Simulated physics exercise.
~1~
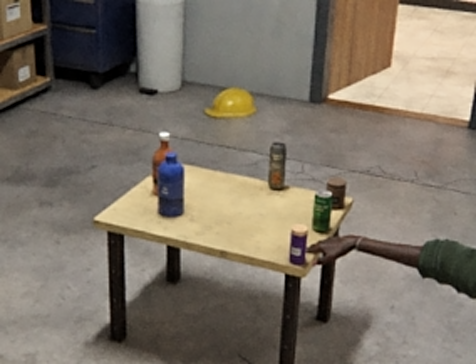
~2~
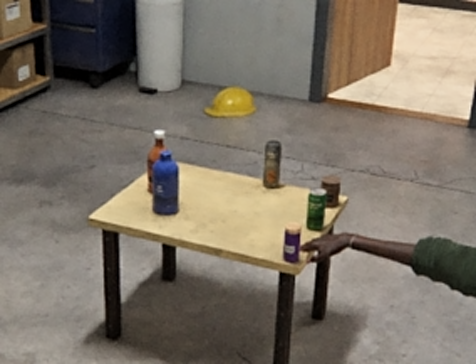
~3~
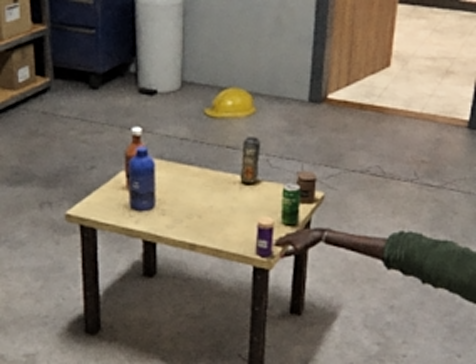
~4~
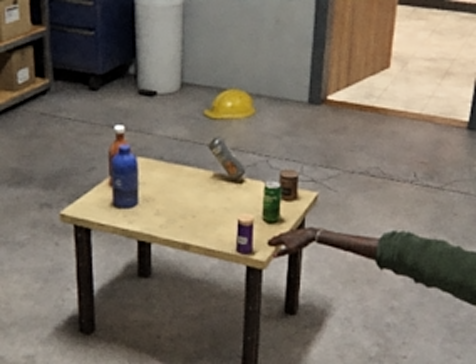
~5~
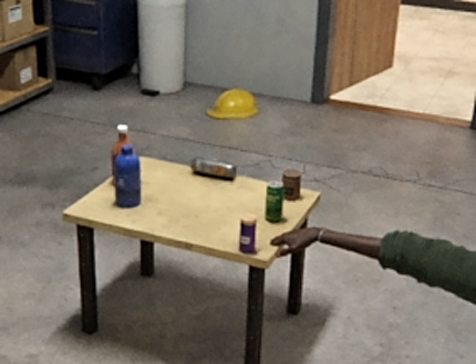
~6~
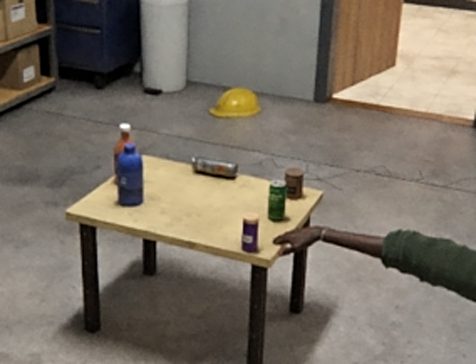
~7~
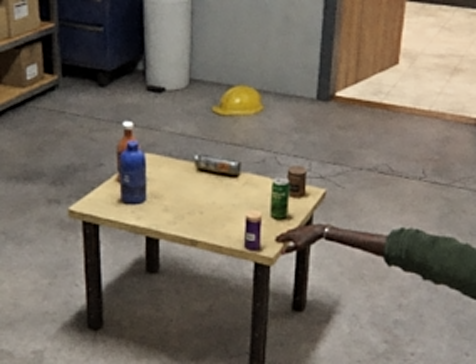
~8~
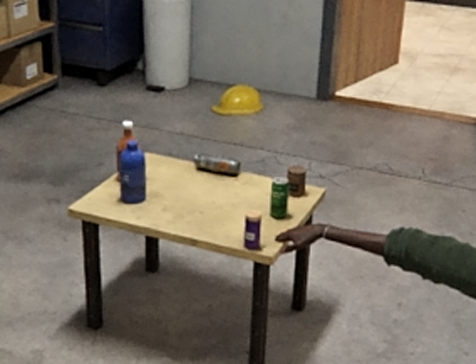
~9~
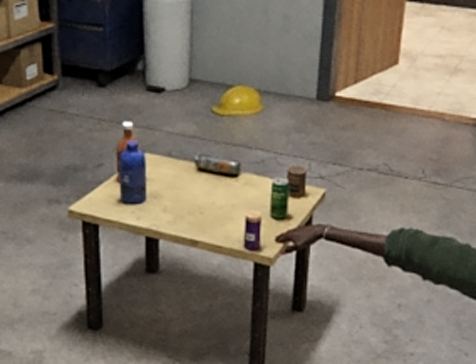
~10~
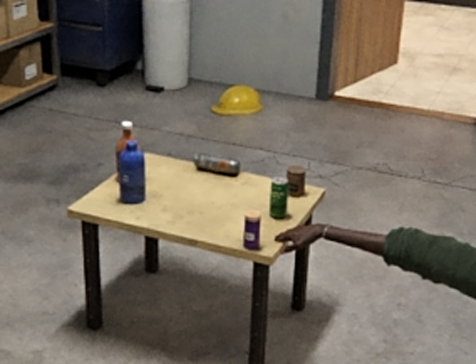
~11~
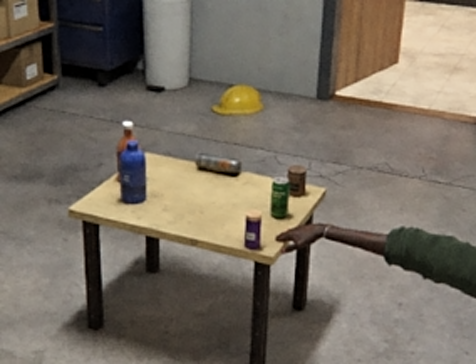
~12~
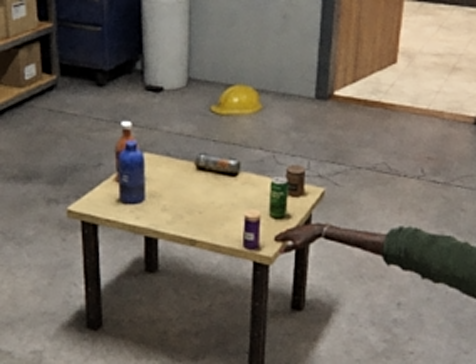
A hand in a green sleeve grips the right corner of a small wooden table and shoves it to the left across a grey concrete floor. The slightly swaying view looks down on the tabletop, with a yellow hard hat, shelves and an open doorway behind. Orange and blue bottles stand at the left, a grey can at the back, and a brown jar, green can and purple shaker at the right. As the table stops, the grey can leans left and topples onto its side. It stays lying on the table while everything else remains upright, the hand still at the corner.
